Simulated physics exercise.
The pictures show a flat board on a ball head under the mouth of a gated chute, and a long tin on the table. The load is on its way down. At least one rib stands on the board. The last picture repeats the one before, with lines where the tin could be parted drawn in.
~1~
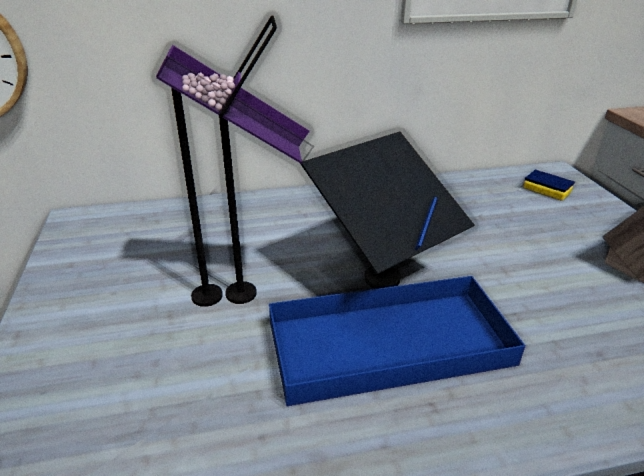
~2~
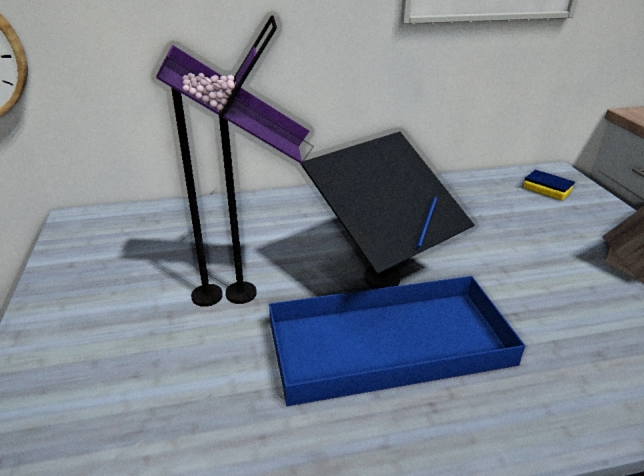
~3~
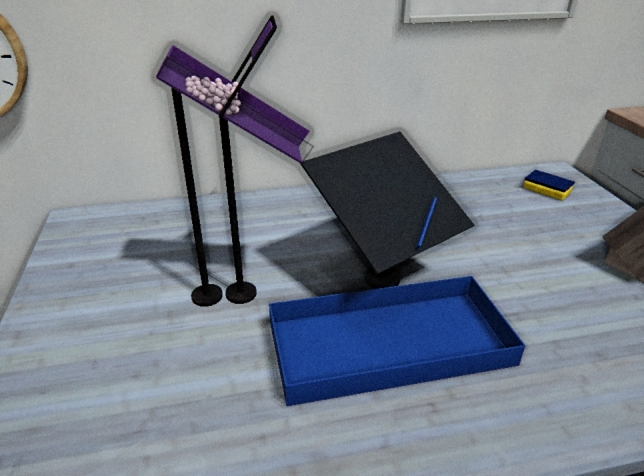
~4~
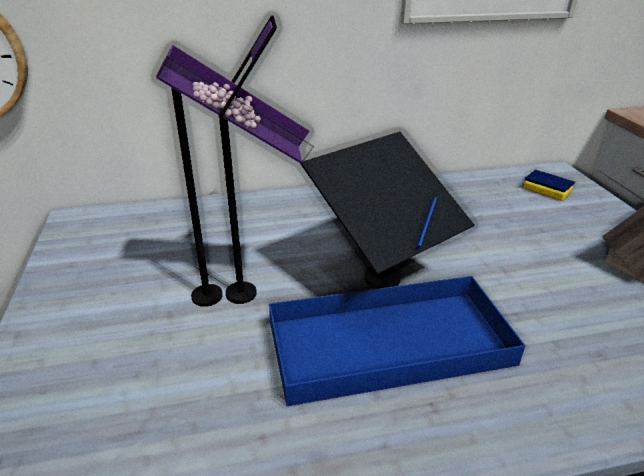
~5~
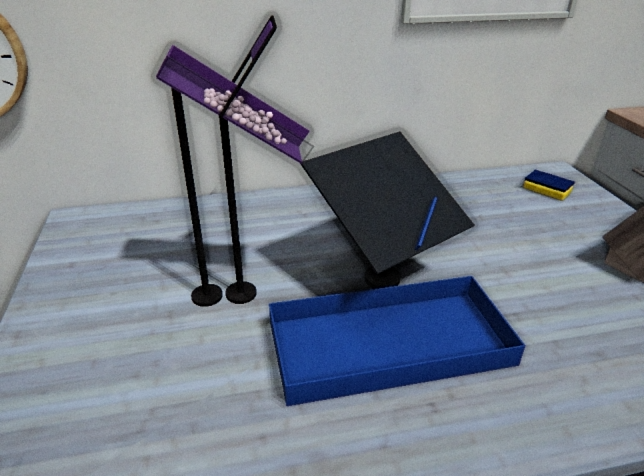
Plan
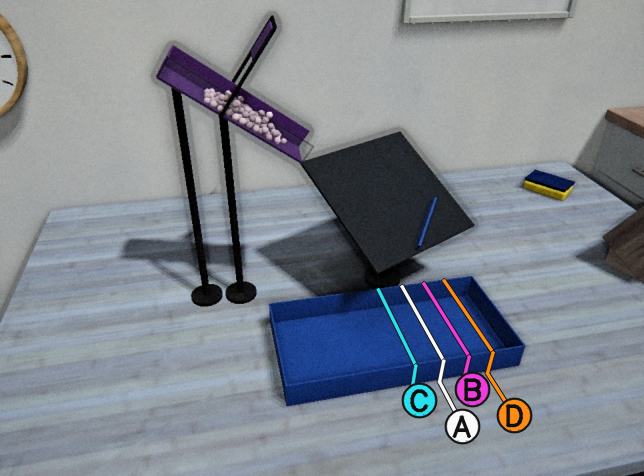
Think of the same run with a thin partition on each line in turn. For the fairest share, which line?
Line A.
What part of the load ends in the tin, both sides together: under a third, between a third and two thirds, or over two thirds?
It is over two thirds.
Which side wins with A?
More lands on the left.
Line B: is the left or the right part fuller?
More lands on the left.
On the marked copy, line A crosses the front rim at (443, 359); line B crosses the front rim at (468, 355); line C crosses the front rim at (415, 364); line D crosses the front rim at (492, 351).
With A, of what is caught, about two thirds on the left of the divider, about a third on the right.
With B, of what is caught, most on the left of the divider, a small part on the right.
With C, of what is caught, a small part on the left of the divider, nearly all on the right.
With D, of what is caught, nearly all on the left of the divider, a stray few on the right.
